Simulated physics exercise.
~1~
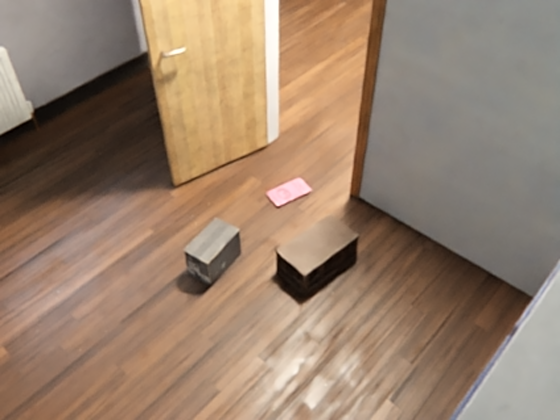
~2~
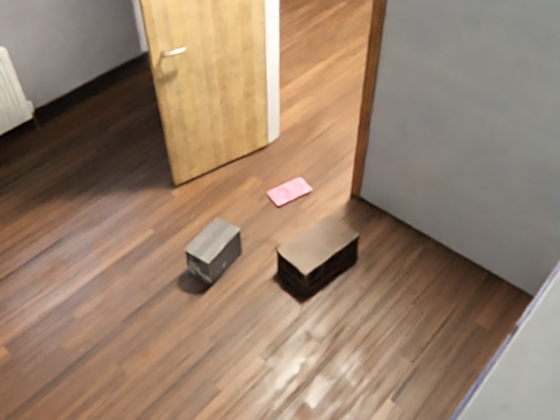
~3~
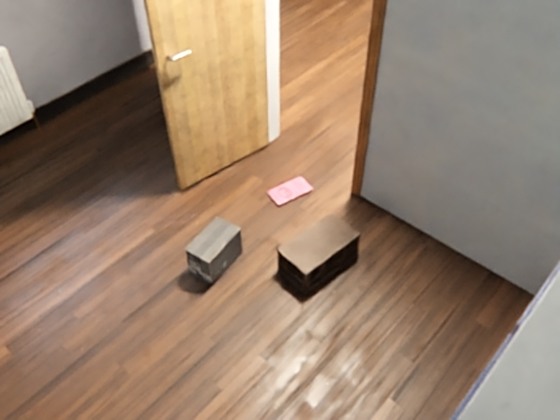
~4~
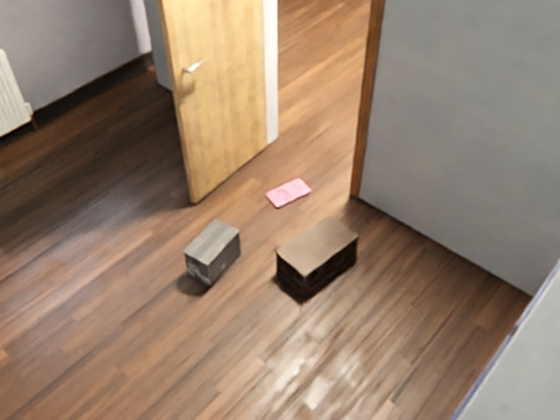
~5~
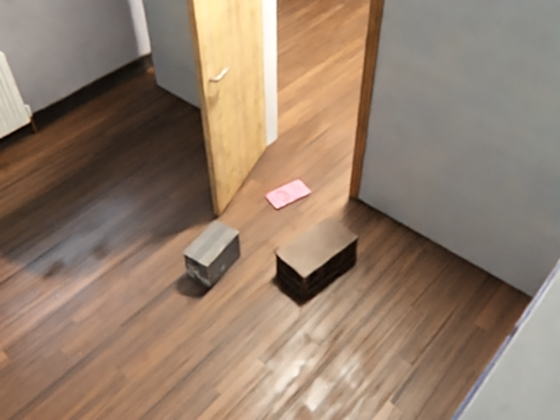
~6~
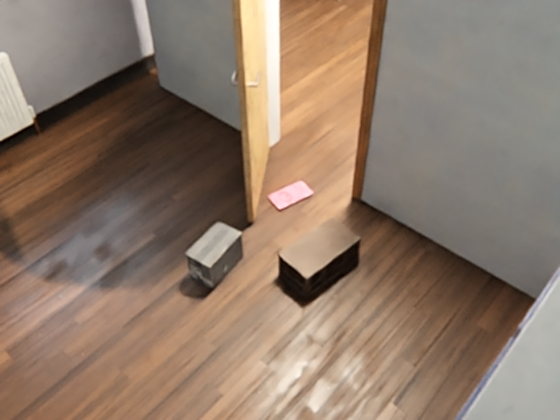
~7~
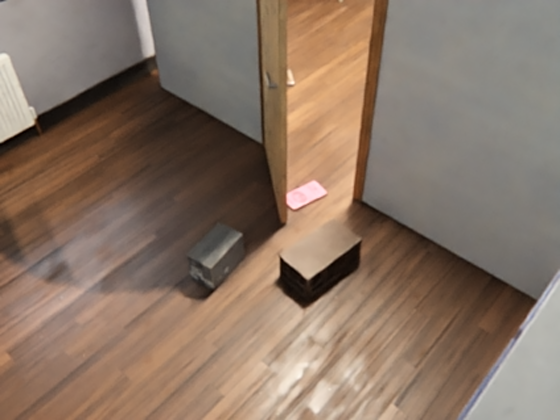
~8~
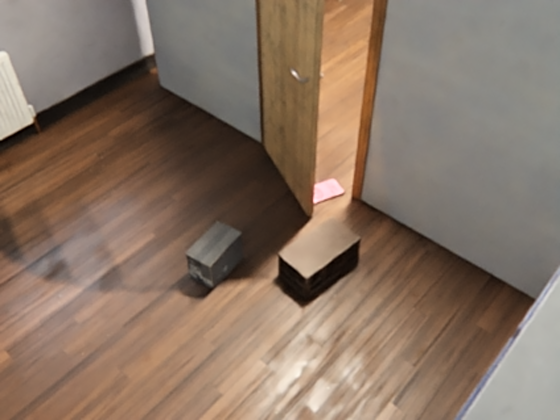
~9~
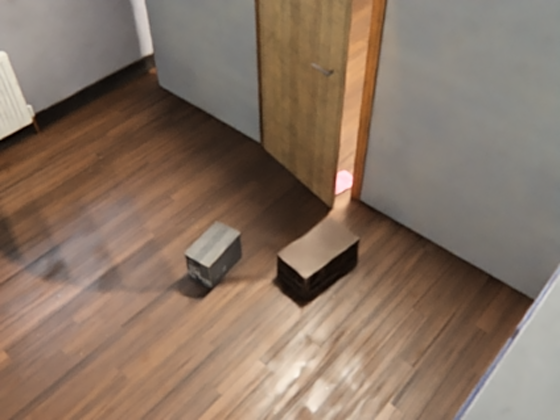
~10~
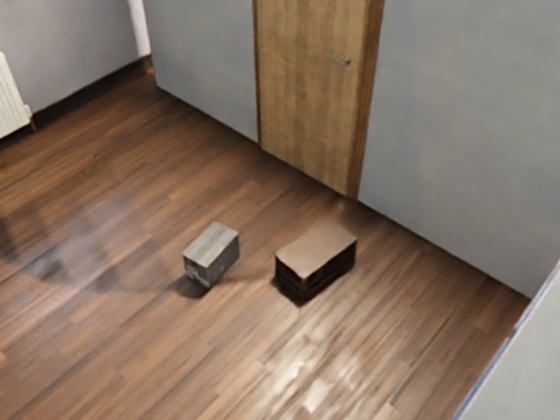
In this clip, a wooden door standing open in a room with a brown crate and a grey parcel on the floor swings shut, pushing a flat pink book to the right toward the doorway, and ends closed in its frame with the book out of view.
